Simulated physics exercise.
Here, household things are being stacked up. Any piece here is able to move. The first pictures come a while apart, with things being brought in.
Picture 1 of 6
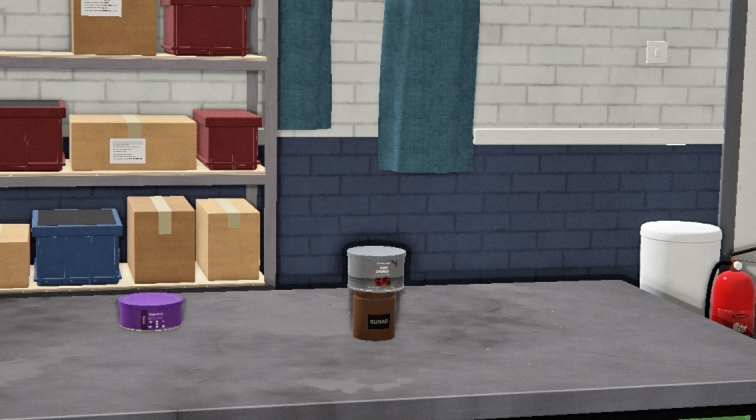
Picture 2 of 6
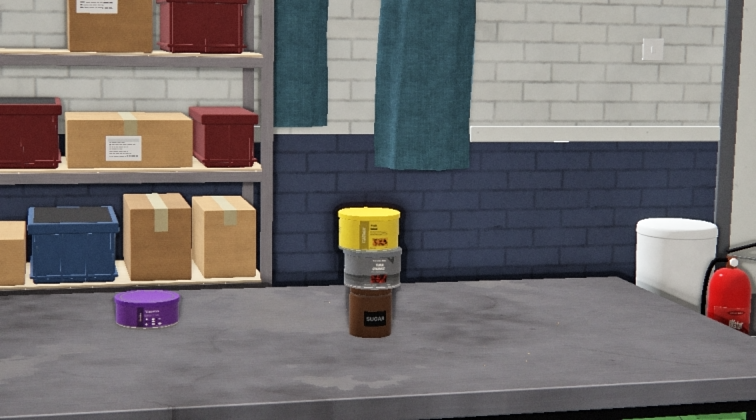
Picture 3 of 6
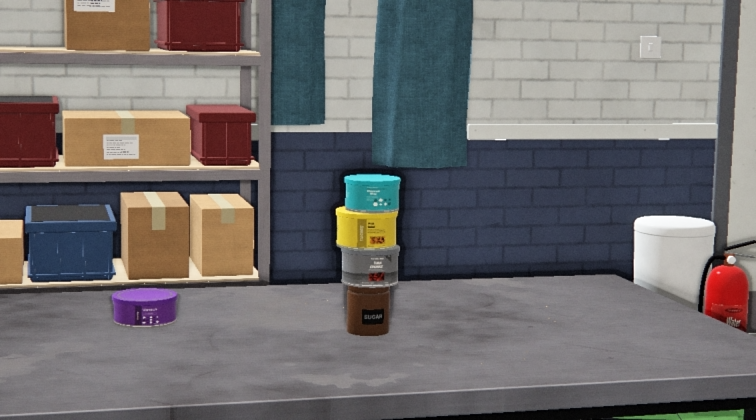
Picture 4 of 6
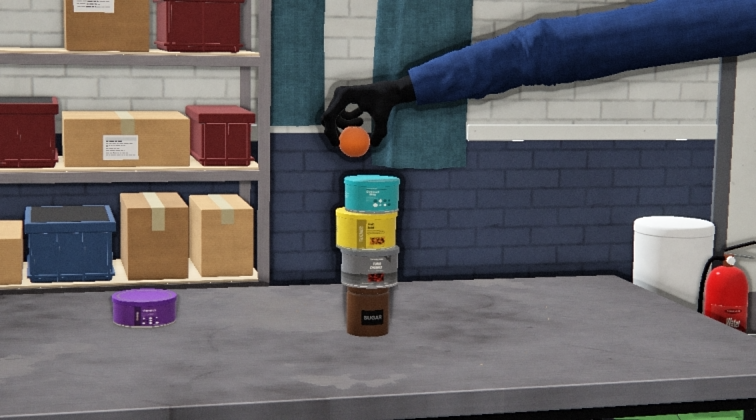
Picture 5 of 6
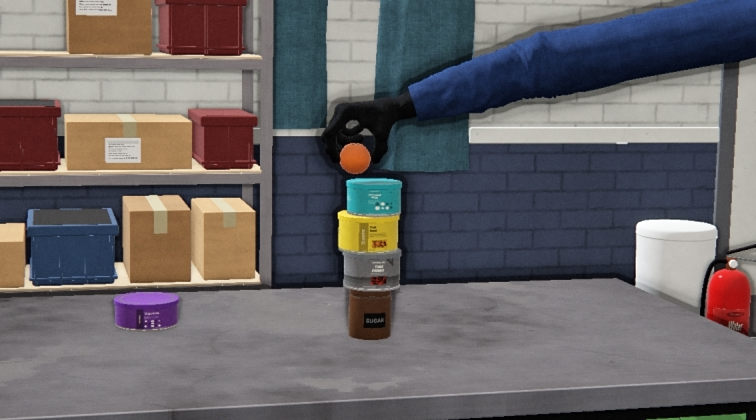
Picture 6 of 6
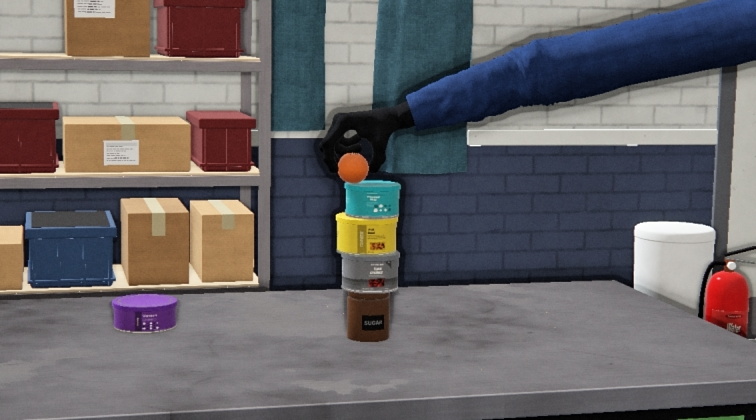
The clip shows a grey tub on a brown jar, with a purple tub to the left; yellow and turquoise tubs are added on top, then a gloved hand lowers an orange tomato to the top of the stack.
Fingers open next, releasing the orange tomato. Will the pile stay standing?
Yes, I predict no tumble.
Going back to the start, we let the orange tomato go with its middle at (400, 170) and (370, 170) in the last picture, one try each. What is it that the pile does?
With the first placement the pile tips over, with the second it remains stable.
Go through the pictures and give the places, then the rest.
In the first frame, the last thing is not in view yet.
In the second frame, the last thing is not in view yet; purple tub (147, 309).
In the third frame, the last thing is not in view yet; brown jar (368, 307).
The fourth frame shows on its way; orange tomato (355, 141); grey tub (370, 265).
The fifth frame shows on its way; orange tomato (355, 158); turquoise tub (374, 198).
The sixth frame shows in place under the hand; orange tomato (353, 168); yellow tub (367, 234).
Then, 0.80 s later than the last frame, all is still.
Then, 2.00 s later than the last frame, orange tomato resting near (353, 169).
When it is over, all 6 as before. End places, in pixels of the last picture, orange tomato near (353, 169). The pile keeps its balance.
